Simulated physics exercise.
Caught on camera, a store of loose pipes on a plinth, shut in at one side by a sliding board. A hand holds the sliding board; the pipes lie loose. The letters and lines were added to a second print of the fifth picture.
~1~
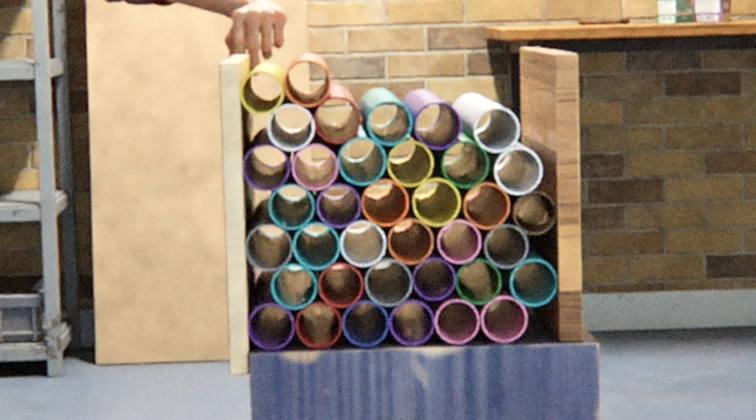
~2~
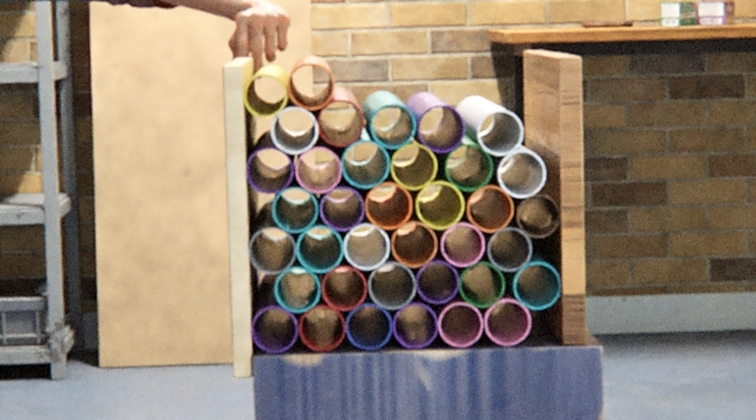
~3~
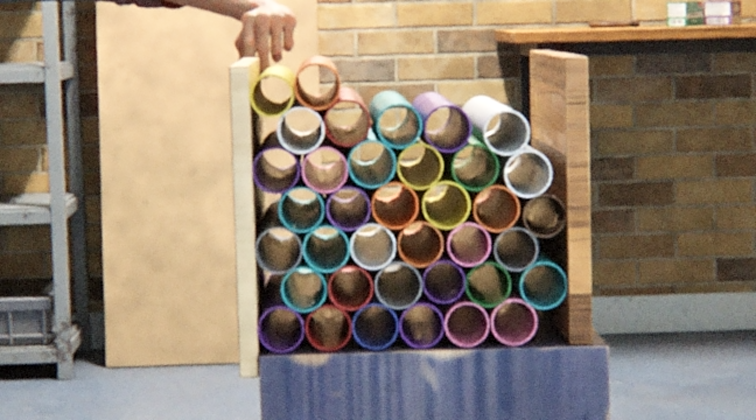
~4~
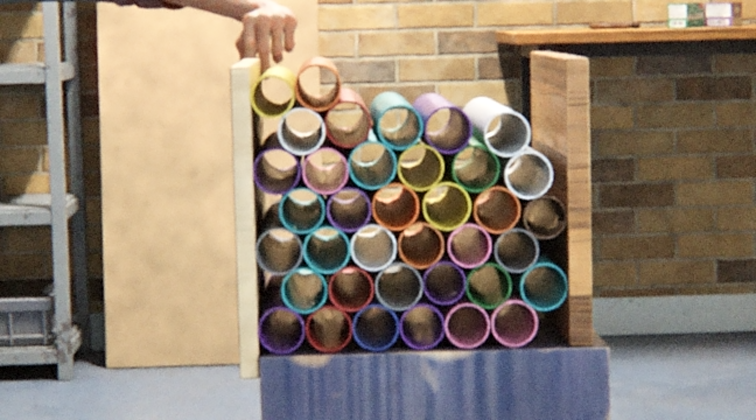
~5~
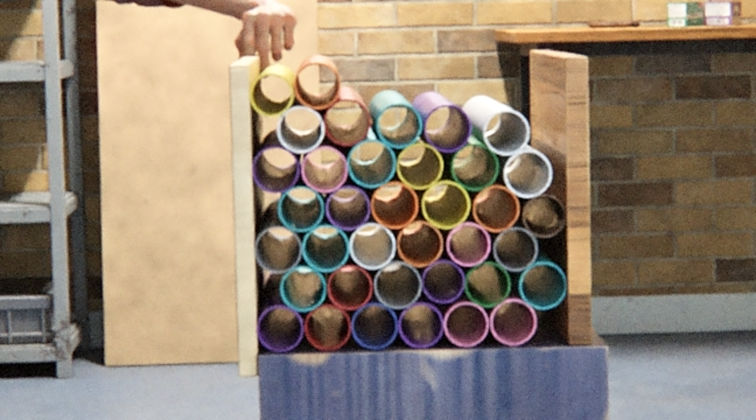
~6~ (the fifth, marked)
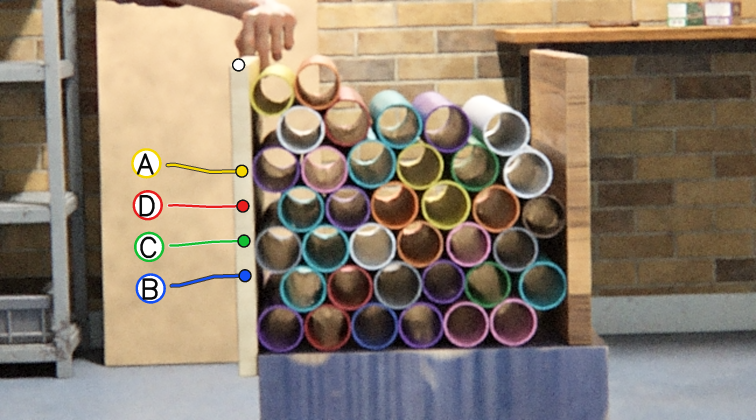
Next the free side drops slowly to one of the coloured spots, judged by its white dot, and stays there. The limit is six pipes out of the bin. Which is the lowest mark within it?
Lower it to B and no more.
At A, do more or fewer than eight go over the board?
At A, fewer than eight.
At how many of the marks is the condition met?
Four of them.
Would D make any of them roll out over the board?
Yes.
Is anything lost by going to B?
Yes.
On the marked copy, A at (242, 171); B at (245, 276); C at (244, 241); D at (243, 206); the white dot at (239, 65).
Following B. Soon after the start, top of the board (251, 156).
Later, top of the board (254, 255).
In the end, top of the board (255, 274), four out over the board.
As for the rest, A one out over the board; C four out over the board; D one out over the board.
